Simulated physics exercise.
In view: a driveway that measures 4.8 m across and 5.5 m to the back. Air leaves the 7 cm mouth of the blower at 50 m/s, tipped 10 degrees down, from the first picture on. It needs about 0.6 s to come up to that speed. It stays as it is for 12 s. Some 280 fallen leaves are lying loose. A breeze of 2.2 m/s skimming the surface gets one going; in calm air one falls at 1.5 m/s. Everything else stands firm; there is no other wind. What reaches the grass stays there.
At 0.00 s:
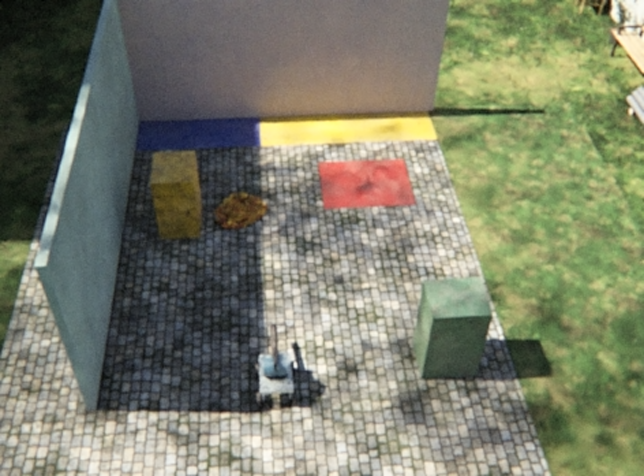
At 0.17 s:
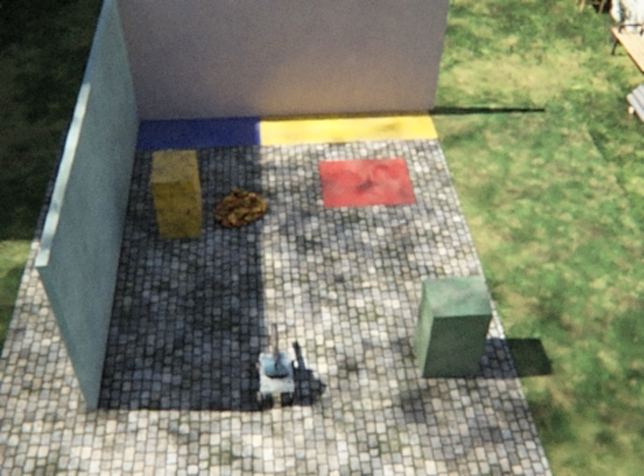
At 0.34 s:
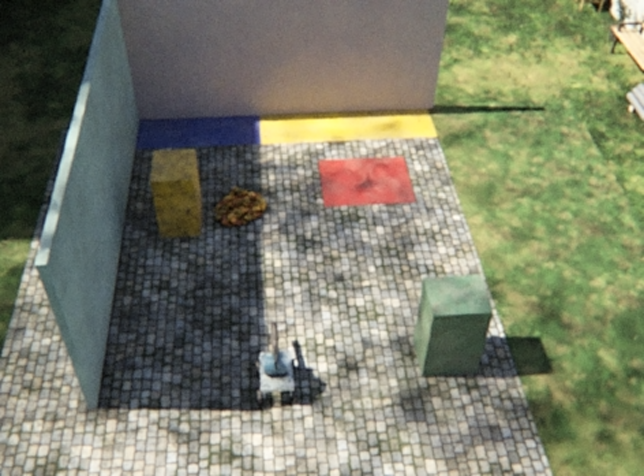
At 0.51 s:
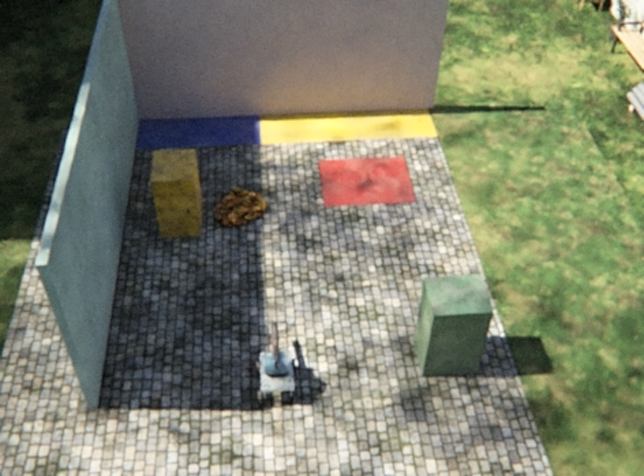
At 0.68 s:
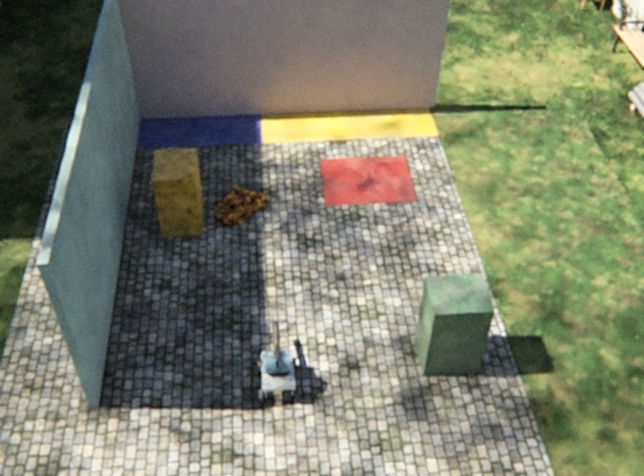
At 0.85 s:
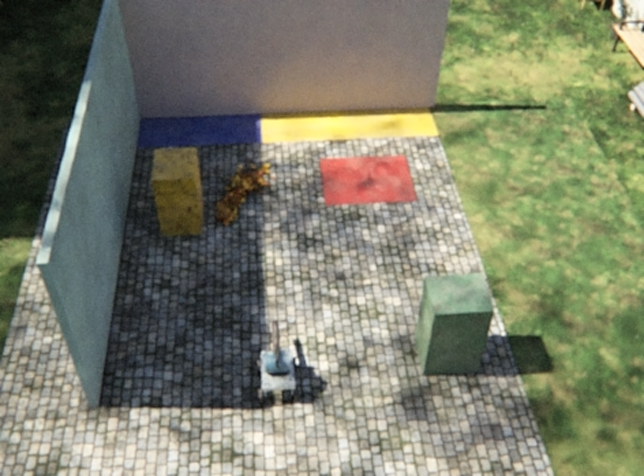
A paved driveway with a pale green wall on the left, a greyish back wall and grass on the right is seen from high above. A yellow bin and orange-brown leaves lie left of a red bay, blue and yellow strips line the back, and a small blower stands near a green bin. With the camera still, the leaves barely change, then loosen and stretch backward and right.
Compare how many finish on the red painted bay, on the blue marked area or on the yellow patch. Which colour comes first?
The blue one.
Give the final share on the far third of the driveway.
Some 100 per cent.
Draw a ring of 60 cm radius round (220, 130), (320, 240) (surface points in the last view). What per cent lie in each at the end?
In turn about 40 %, 0 %.
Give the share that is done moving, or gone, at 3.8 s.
Some 30 per cent.
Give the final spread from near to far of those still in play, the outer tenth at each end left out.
Roughly 0.0 m.
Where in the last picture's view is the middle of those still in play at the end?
Around (191, 117).
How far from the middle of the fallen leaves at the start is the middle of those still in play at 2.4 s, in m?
About 2.4 m.
After 2.4 s, 82 % are on the move or not yet settled, 0 % are on the red painted bay, 87 % on the blue marked area and 6 % on the yellow patch; the middle of those still in play is near (203, 118).
After 3.8 s, 65 % are on the move or not yet settled, 0 % are on the red painted bay, 90 % on the blue marked area and 6 % on the yellow patch; the middle of those still in play is near (198, 117).
After 6.6 s, 54 % are on the move or not yet settled, 0 % are on the red painted bay, 91 % on the blue marked area and 6 % on the yellow patch; the middle of those still in play is near (194, 115).
After 12.0 s, at the end, 0 % are on the red painted bay, 91 % on the blue marked area and 6 % on the yellow patch; the middle of those still in play is near (191, 117).
